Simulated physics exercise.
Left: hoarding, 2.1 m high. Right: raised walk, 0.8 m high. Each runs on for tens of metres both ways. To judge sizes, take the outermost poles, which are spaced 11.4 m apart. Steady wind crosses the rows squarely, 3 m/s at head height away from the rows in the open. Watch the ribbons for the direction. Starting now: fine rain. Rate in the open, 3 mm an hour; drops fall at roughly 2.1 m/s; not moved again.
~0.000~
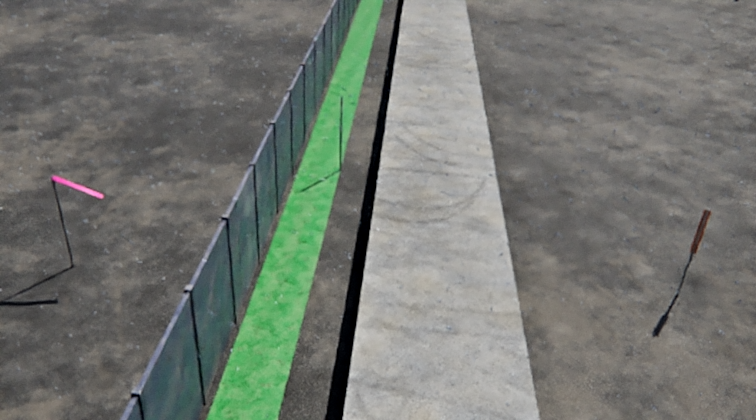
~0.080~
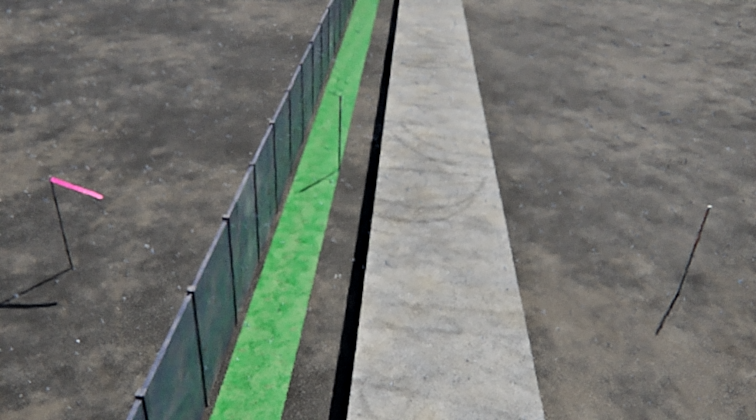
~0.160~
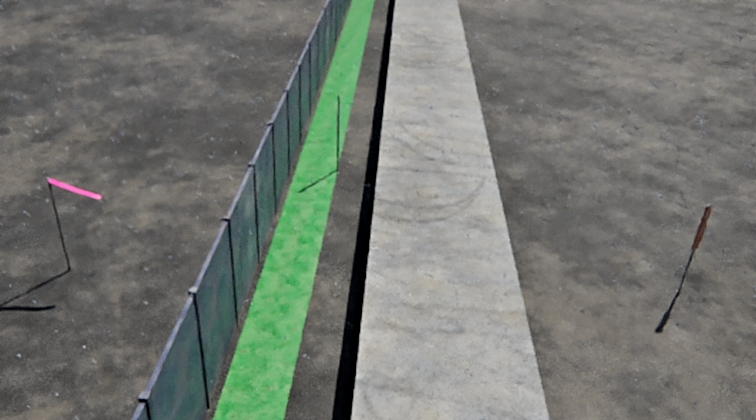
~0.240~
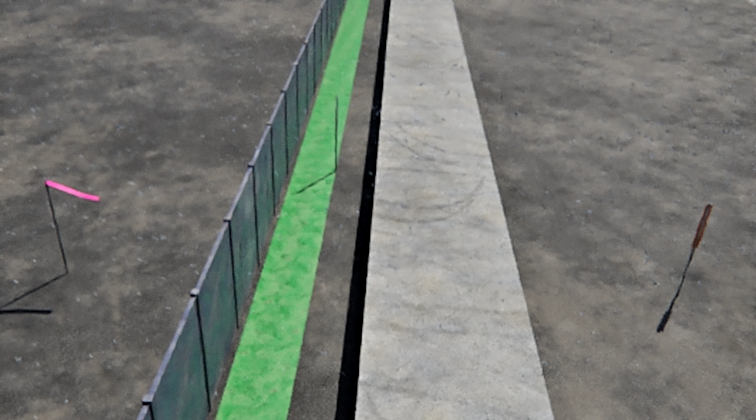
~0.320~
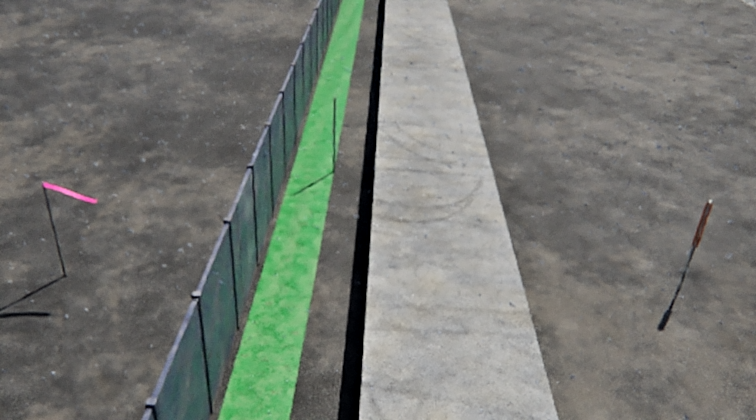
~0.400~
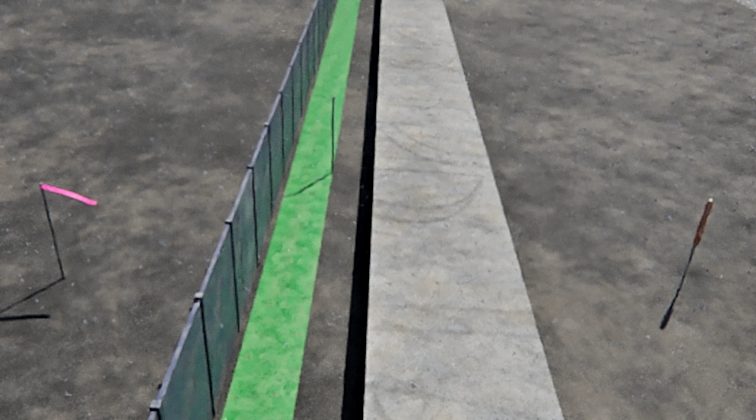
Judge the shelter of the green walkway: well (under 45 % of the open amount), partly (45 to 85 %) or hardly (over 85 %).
It receives between 45 and 85 % of what falls in the open.
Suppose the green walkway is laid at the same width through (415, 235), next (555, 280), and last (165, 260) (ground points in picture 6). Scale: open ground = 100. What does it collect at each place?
In turn about 90 %, 80 %, 100 %.
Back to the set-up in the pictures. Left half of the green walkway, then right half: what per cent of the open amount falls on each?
Roughly 40 percent on the left and roughly 80 percent on the right.
In 10 minutes the green walkway collects 0.3 mm against 0.5 mm in the open.
In 30 minutes the green walkway collects 0.9 mm against 1.5 mm in the open.
In 60 minutes the green walkway collects 1.8 mm against 3.0 mm in the open, so the green walkway has 61 % of the open amount; the left half of it has 42 %, the right half 80 %.
